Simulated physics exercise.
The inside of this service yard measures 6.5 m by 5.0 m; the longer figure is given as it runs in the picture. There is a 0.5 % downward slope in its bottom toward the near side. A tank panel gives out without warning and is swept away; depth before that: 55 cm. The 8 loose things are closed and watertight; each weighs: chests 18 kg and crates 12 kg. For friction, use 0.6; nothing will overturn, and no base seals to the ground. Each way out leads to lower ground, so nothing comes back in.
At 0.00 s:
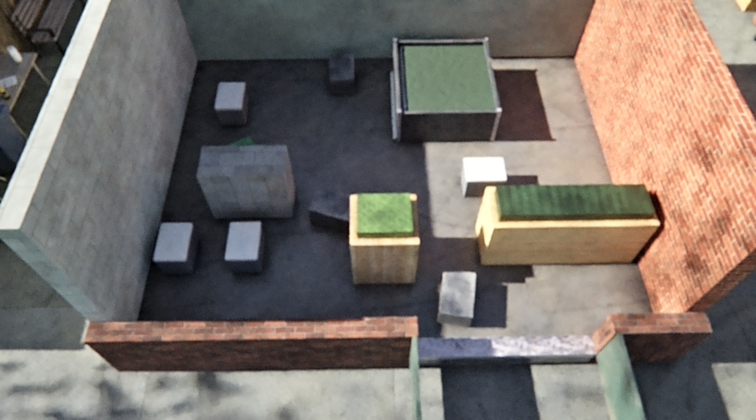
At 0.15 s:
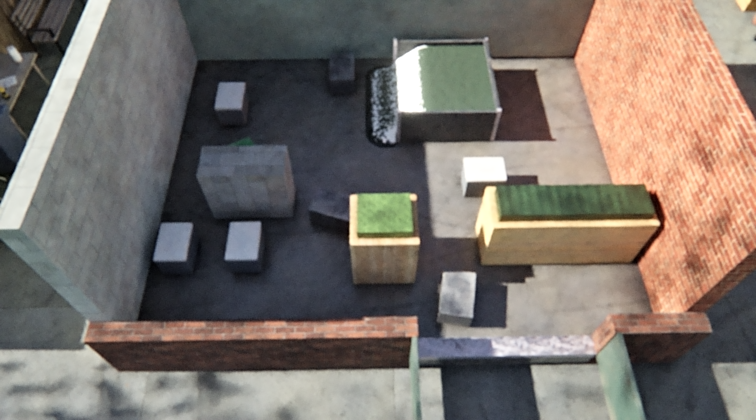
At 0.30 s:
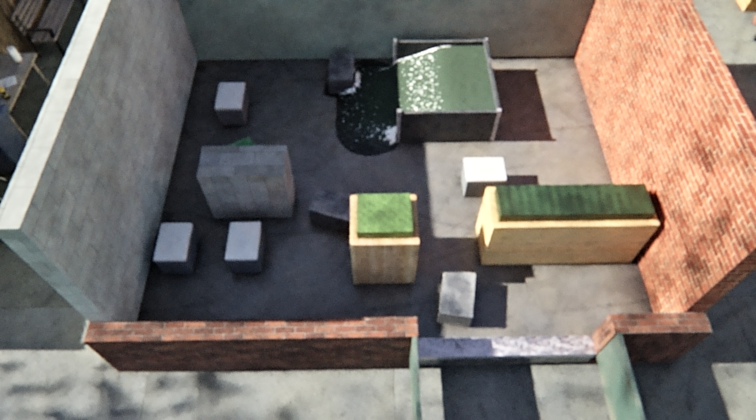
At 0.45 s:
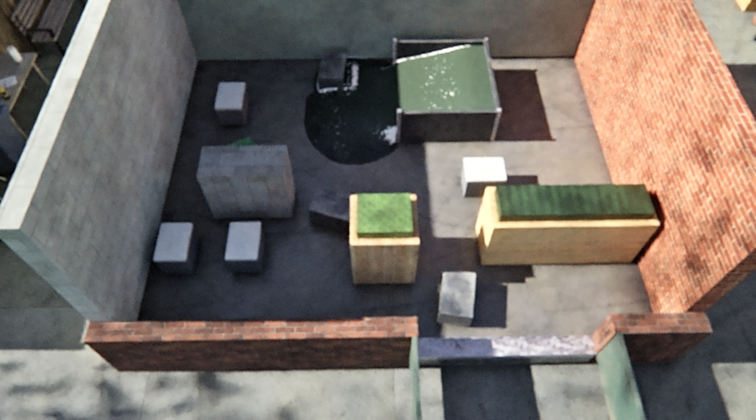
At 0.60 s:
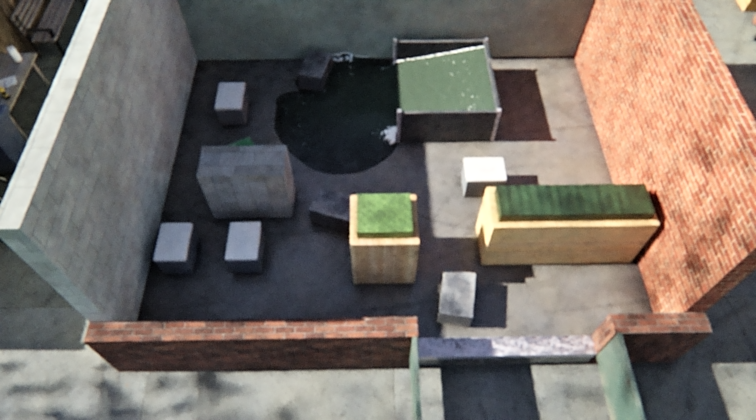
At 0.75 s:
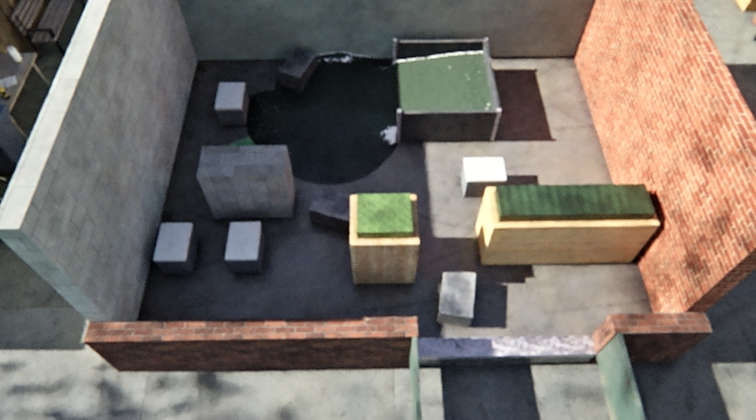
Water poured from the left side of a square tank in a walled yard and spread leftward in a dark, widening pool, pushing a dark block left while the other blocks stayed put.
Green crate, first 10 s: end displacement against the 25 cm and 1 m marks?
Over 1 m.
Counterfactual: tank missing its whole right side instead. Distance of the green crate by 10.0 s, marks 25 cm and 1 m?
Afterwards the green crate stays almost motionless.
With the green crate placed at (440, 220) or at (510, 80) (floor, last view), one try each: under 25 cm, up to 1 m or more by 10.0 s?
Respectively: It edges along somewhat; it rests almost unmoved.
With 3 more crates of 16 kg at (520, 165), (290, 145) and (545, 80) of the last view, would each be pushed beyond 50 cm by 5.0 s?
Spot by spot, in turn: Falls short, exceeds it, falls short.
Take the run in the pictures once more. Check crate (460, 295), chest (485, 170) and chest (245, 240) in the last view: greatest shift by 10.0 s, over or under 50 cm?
First one went too far, second one stayed inside, third one stayed inside.
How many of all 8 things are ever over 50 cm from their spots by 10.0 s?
That comes to 6.
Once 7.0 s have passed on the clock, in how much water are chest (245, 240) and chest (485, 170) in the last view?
Close to 5 and 2 centimetres.
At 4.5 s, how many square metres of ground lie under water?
Somewhere around 18 m2, roughly.
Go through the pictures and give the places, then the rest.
The green crate at (235, 154) rests on the ground; water covers 2.1 m2; 0 of 8 have shifted, in the first frame.
The green crate at (235, 154), on the bottom; 2.9 m2 under water; 0 of 8 have shifted, in the second frame.
The green crate at (235, 154) rests on the ground; water covers 3.8 m2; 0 of 8 have shifted, in the third frame.
The green crate at (235, 154) rests on the ground; water covers 4.9 m2; 1 of 8 have shifted, in the fourth frame.
The green crate at (235, 154) rests on the ground; water covers 5.9 m2; 1 of 8 have shifted, in the fifth frame.
The green crate at (235, 154) rests on the ground; water covers 7.1 m2; 1 of 8 have shifted, in the sixth frame.
After 2.0 s the green crate is near (190, 154), 0.6 m from its start, afloat; 0 of 8 are out; 3 afloat.
After 4.5 s the green crate is near (190, 273), 2.0 m from its start, afloat; 0 of 8 are out; 4 afloat.
After 7.0 s the green crate is near (262, 284), 2.2 m from its start, afloat; 0 of 8 are out; 3 afloat.
After 10.0 s the green crate is near (327, 215), 1.7 m from its start, afloat; 0 of 8 are out; 1 afloat.
